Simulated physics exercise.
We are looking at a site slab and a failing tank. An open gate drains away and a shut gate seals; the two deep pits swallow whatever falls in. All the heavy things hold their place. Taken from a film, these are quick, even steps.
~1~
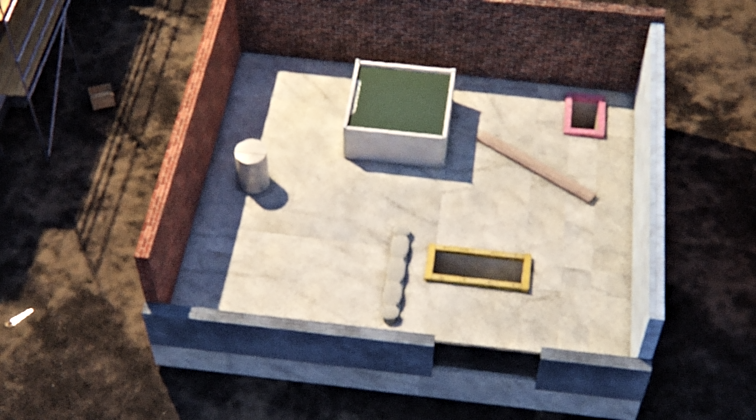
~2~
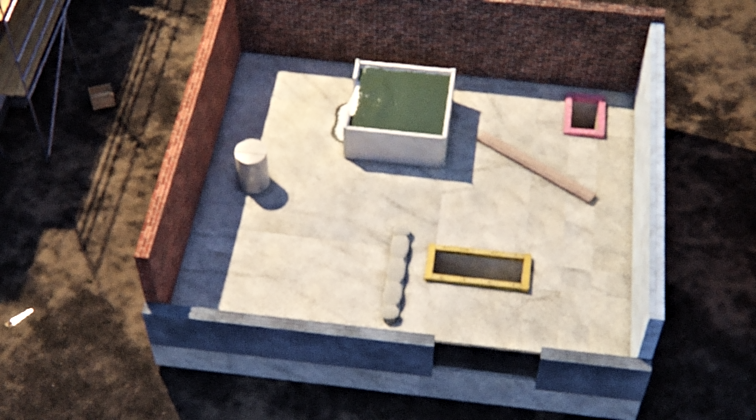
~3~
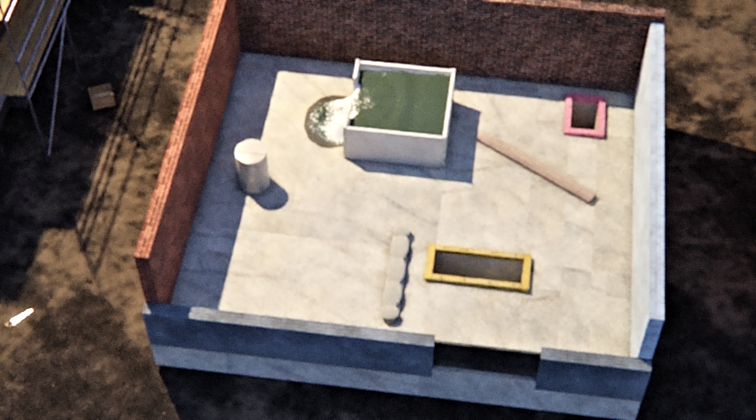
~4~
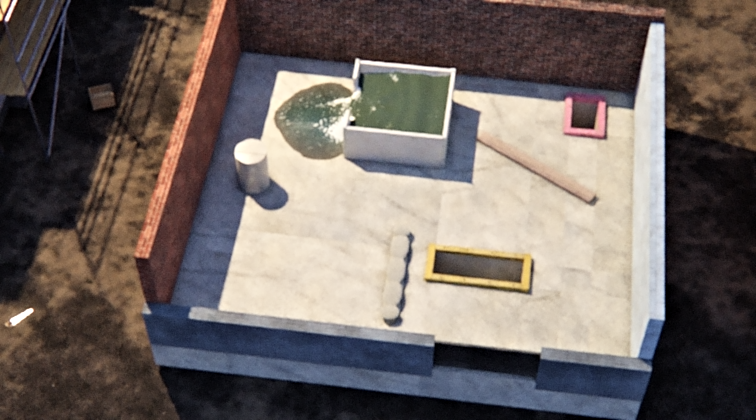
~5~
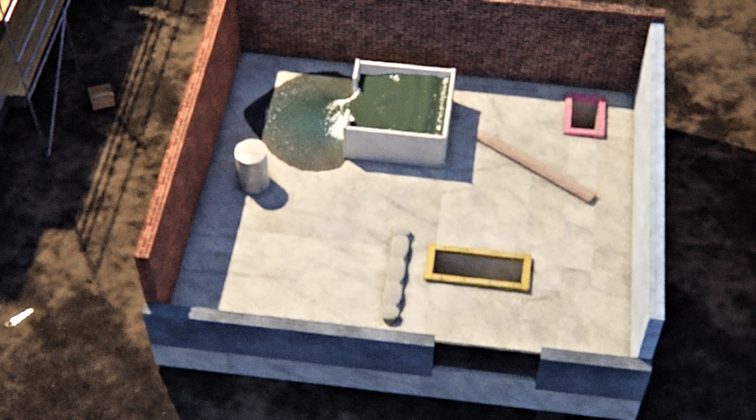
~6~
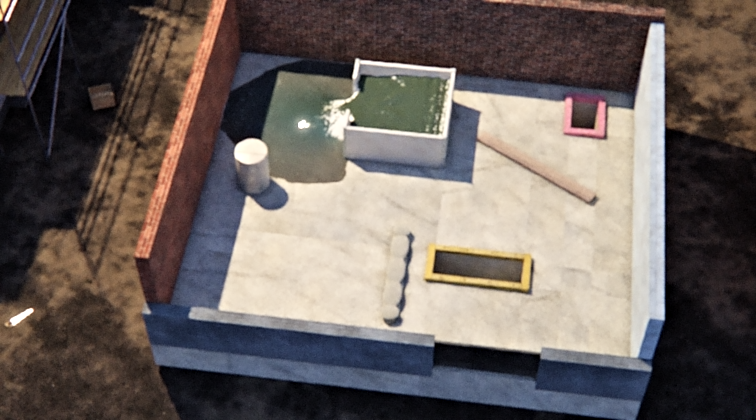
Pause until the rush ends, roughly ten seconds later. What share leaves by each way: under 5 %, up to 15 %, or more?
In order: The gate will not reach five per cent. The yellow pit will not reach five per cent. The pink pit will not reach five per cent.
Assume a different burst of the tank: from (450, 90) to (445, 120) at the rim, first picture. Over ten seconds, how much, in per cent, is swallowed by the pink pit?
In per cent: Pink 15.
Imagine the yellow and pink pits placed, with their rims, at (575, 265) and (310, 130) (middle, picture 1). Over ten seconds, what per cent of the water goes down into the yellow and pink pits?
The yellow pit takes around 0 percent, while the pink pit takes around 40 percent.
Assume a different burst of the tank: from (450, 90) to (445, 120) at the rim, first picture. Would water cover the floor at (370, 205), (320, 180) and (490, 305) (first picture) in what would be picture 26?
First spot spared, second spot spared, third spot spared.
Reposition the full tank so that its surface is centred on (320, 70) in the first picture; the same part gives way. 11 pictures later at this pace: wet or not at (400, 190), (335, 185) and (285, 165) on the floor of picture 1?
In order: Unflooded, then inundated, then inundated.
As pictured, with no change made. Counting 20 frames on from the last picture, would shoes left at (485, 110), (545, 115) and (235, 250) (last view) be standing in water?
Point 1: Unwetted; point 2: Unwetted; point 3: Inundated.
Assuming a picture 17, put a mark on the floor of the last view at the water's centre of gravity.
Estimate: (329, 126).
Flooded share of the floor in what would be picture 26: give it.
About 35 per cent.
A moment on, water covers 15 % of the floor; the gate 0 %, the yellow pit 0 %, the pink pit 0 %.
Next, water covers 20 % of the floor; the gate 0 %, the yellow pit 0 %, the pink pit 0 %.
Then, water covers 35 % of the floor; the gate 0 %, the yellow pit 0 %, the pink pit 0 %.
Later, water covers 55 % of the floor; the gate 0 %, the yellow pit 0 %, the pink pit 0 %.
In the end, water covers 85 % of the floor; the gate 0 %, the yellow pit 0 %, the pink pit 1 %.
